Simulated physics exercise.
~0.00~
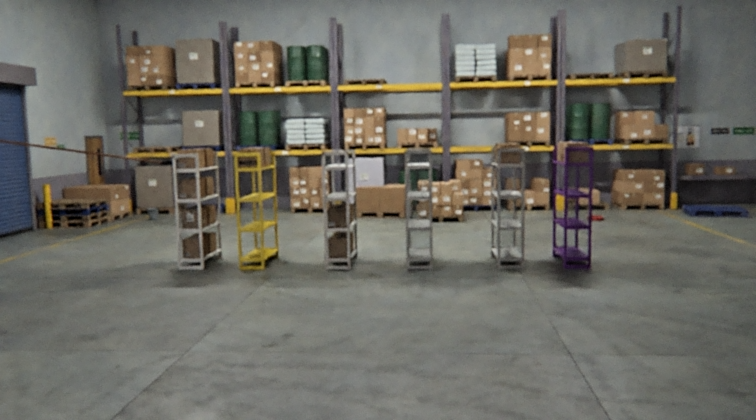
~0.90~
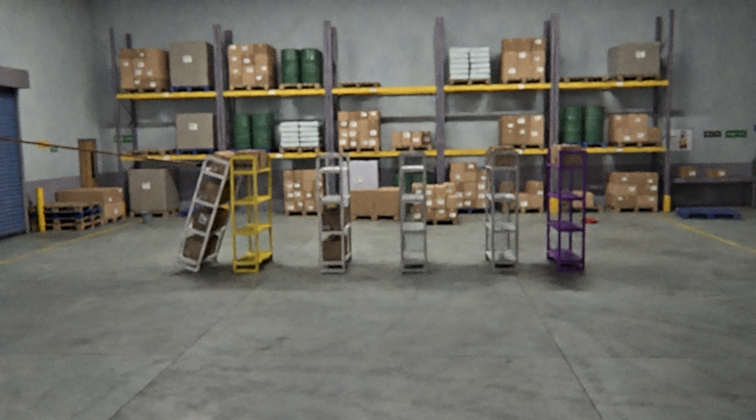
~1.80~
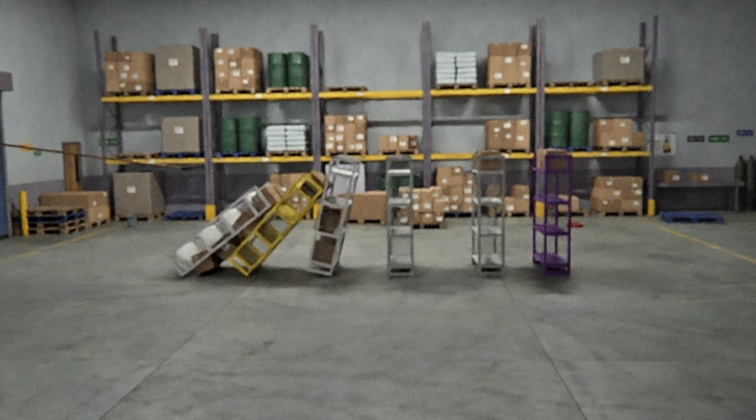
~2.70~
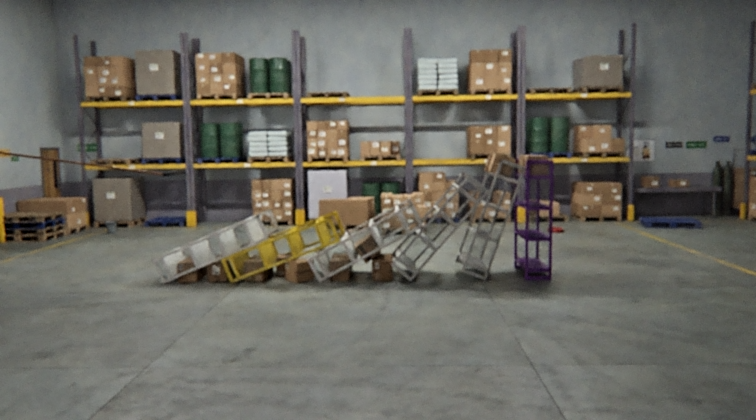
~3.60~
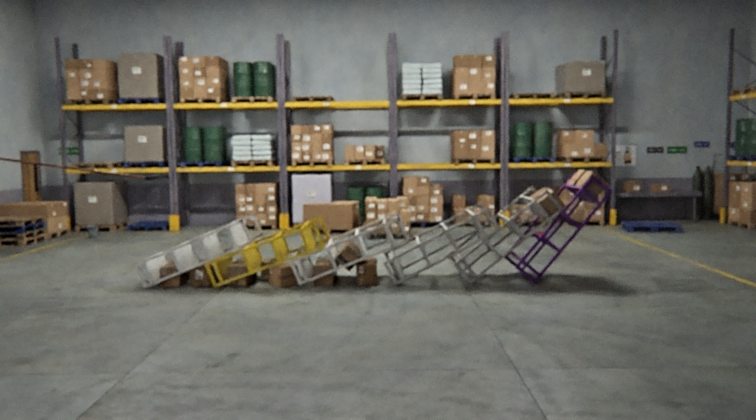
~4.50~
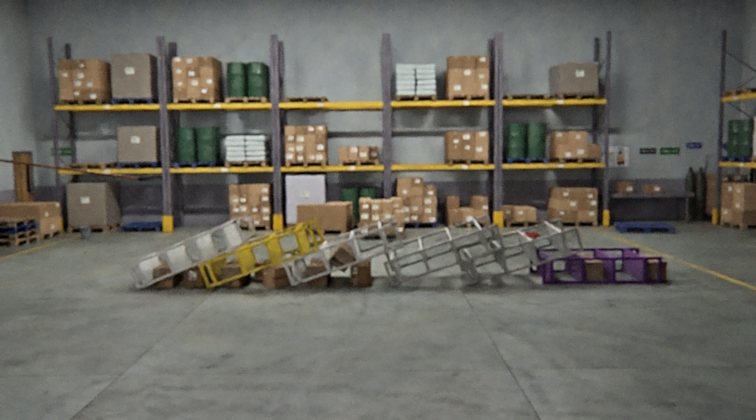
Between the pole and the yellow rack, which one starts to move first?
The pole starts to move first, while the yellow rack is still upright. The yellow rack only begins to tip after that.
A thin pole from the left tips the first of six light shelving racks in a warehouse, and they topple rightward one after another, spilling cartons, until the purple rack lies flat and the yellow and grey ones rest slanted in an overlapping row.
